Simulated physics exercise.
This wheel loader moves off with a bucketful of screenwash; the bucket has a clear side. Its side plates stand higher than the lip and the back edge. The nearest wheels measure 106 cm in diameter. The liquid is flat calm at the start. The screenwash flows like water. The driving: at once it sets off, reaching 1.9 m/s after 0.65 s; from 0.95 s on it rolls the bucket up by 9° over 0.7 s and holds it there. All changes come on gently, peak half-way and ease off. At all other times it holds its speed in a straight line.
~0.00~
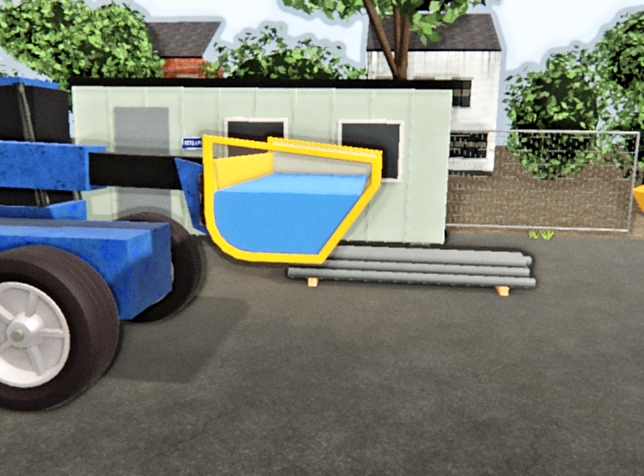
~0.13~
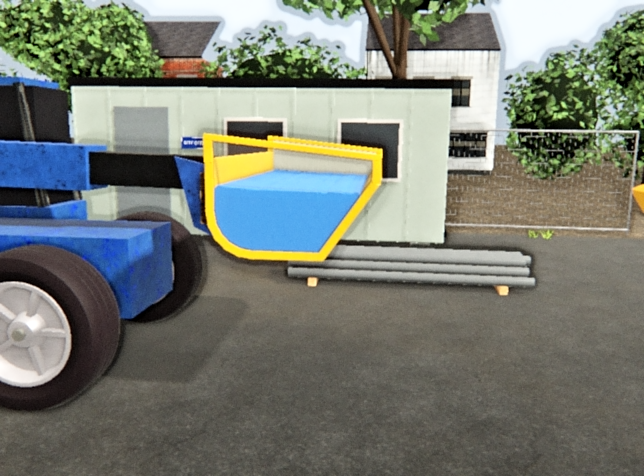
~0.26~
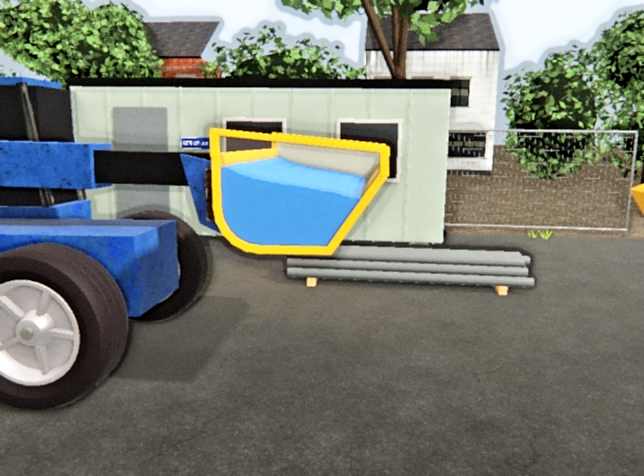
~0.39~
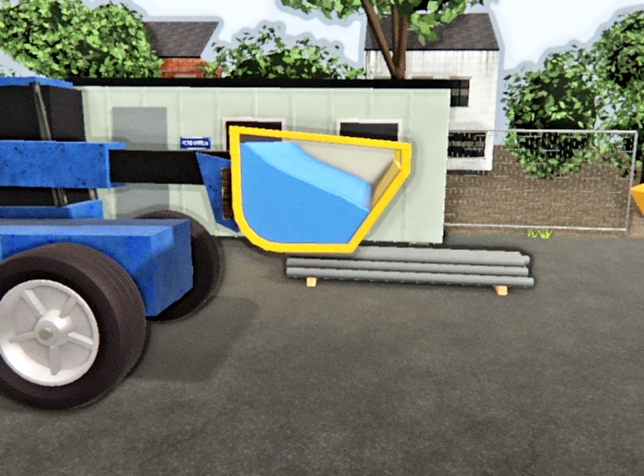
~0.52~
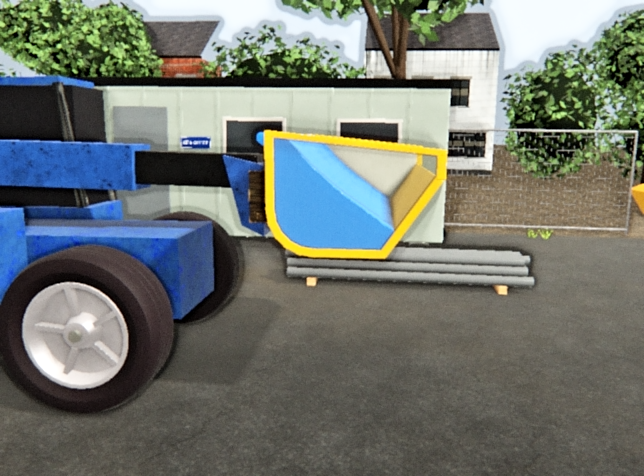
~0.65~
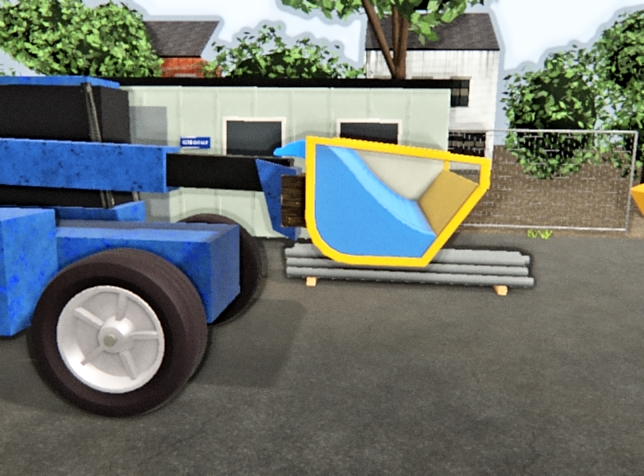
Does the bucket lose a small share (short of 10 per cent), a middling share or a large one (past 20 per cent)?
The loss is large.
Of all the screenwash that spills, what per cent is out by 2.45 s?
About 90 per cent.
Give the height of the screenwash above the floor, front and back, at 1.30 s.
Front 36 cm, back 18 cm.
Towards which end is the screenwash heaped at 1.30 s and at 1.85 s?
At the front, then the back.
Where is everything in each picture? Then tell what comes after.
The first picture shows it reaches (316, 195) at the front; it reaches (227, 192) at the back; the lip is at (372, 183); the front is on the right.
The second picture shows it reaches (317, 193) at the front; it reaches (227, 188) at the back.
The third picture shows it reaches (325, 192) at the front; it reaches (234, 172) at the back.
The fourth picture shows it reaches (345, 199) at the front; it reaches (253, 152) at the back.
The fifth picture shows it reaches (379, 221) at the front; it reaches (287, 142) at the back; screenwash is coming out, 2 per cent so far.
The sixth picture shows it reaches (420, 231) at the front; it reaches (329, 151) at the back; the lip is at (479, 185); screenwash is coming out, 7 per cent so far.
By 1.30 s the bucket is at 4° back, the surface stands 18 cm at the back and 36 cm at the front; 20 per cent has gone, over the front and the back.
By 1.85 s the bucket is at 9° back, the surface stands 57 cm at the back and 14 cm at the front; 21 per cent has gone, over the front and the back.
By 2.45 s the bucket is at 9° back, the surface stands 24 cm at the back and 32 cm at the front; 23 per cent has gone, over the front and the back.
By 4.53 s 25 per cent has gone, over the front and the back, 132 of 517 litres.
